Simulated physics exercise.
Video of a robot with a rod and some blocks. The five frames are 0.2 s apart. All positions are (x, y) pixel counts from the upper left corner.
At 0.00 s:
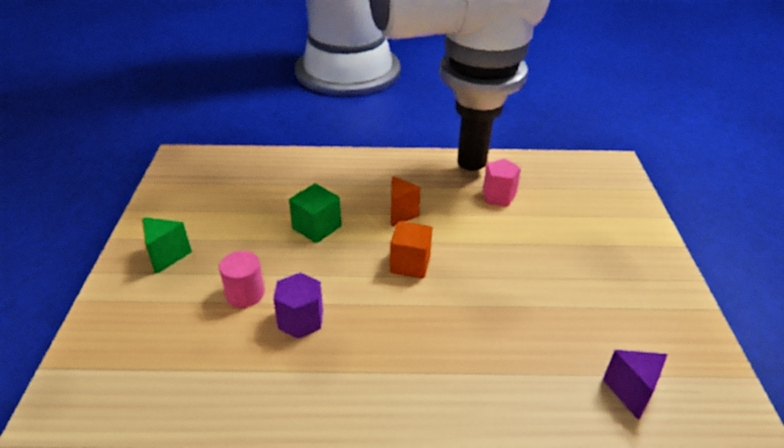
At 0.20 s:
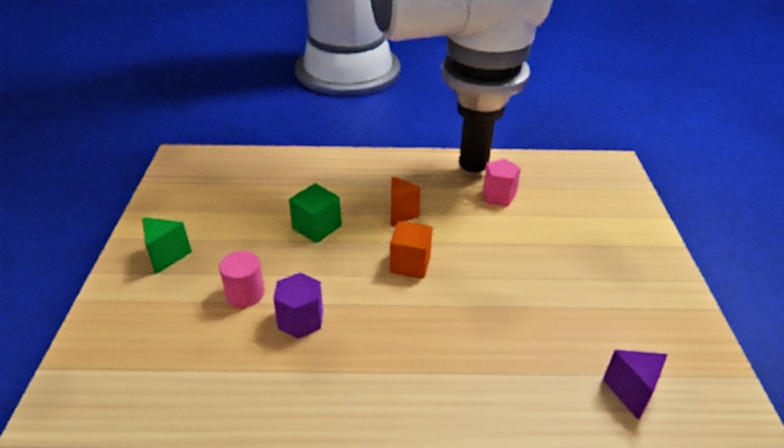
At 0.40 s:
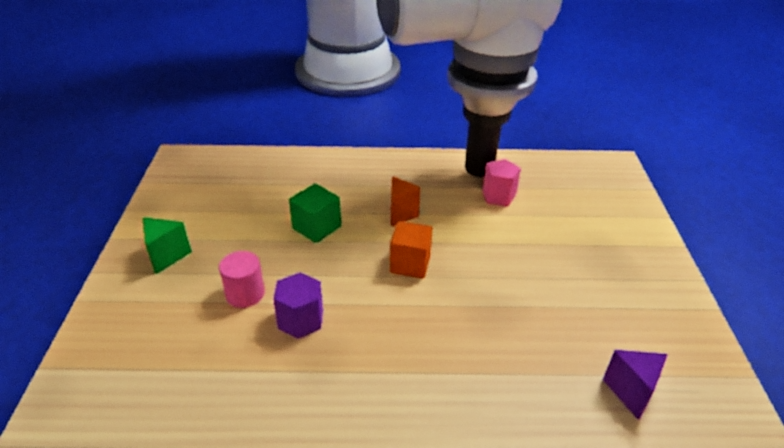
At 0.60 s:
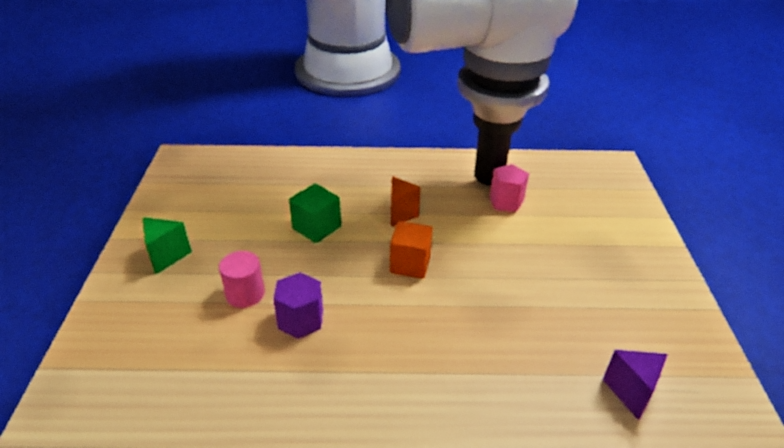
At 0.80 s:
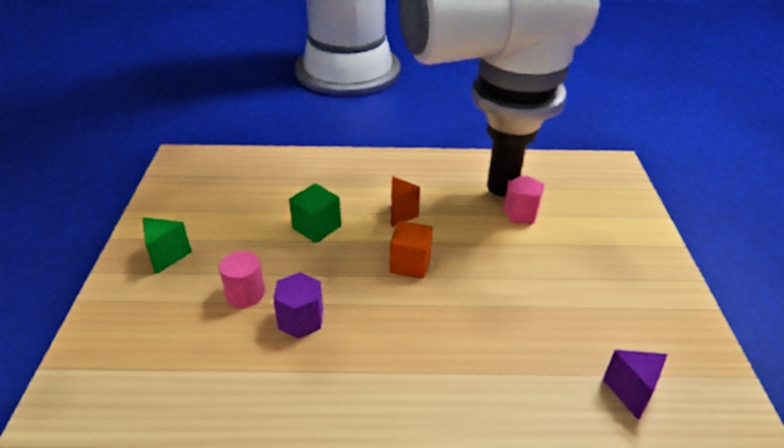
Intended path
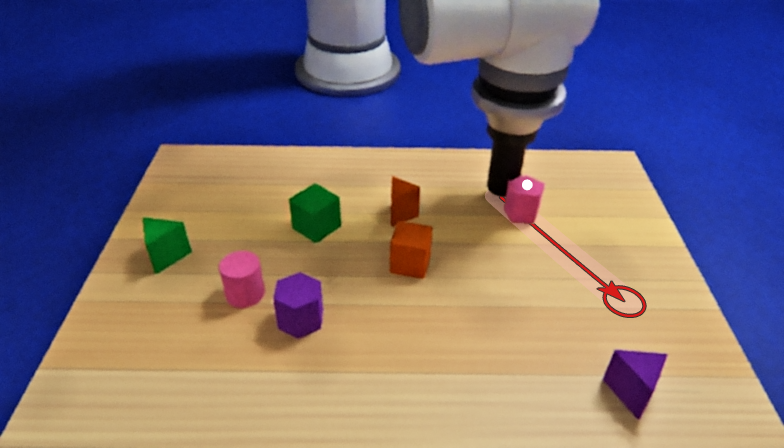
A light wooden board lies on a bright blue surface, seen from above and in front by a still camera. A white and grey robot arm holds a black rod near a pink five-sided block at the upper right, with green, orange, pink and purple blocks scattered elsewhere. The rod edges right and toward the viewer, then pushes the pink block a short way the same direction.
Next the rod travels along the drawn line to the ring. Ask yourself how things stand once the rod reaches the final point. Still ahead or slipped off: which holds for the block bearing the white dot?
Prediction: Still leading.
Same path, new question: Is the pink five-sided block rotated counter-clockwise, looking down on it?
That would be a yes.
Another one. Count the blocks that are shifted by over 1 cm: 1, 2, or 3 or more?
The count will be 1.
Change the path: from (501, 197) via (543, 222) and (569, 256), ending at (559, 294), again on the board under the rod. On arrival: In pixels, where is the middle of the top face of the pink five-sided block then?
If I read the scene right, the answer is (614, 251).
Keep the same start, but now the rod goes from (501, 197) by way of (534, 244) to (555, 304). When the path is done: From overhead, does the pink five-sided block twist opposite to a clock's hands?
Answer: Yes.
The drawn path runs from (501, 197) to (624, 301); the dot is on the pink five-sided block.
What follows on the original path. One third of the way, rod at (539, 220); pink five-sided block at (570, 216).
Two thirds of the way, rod at (581, 254); pink five-sided block at (619, 252), turned 20° anticlockwise.
At the end, rod at (628, 292); pink five-sided block at (675, 292), turned 30° anticlockwise.
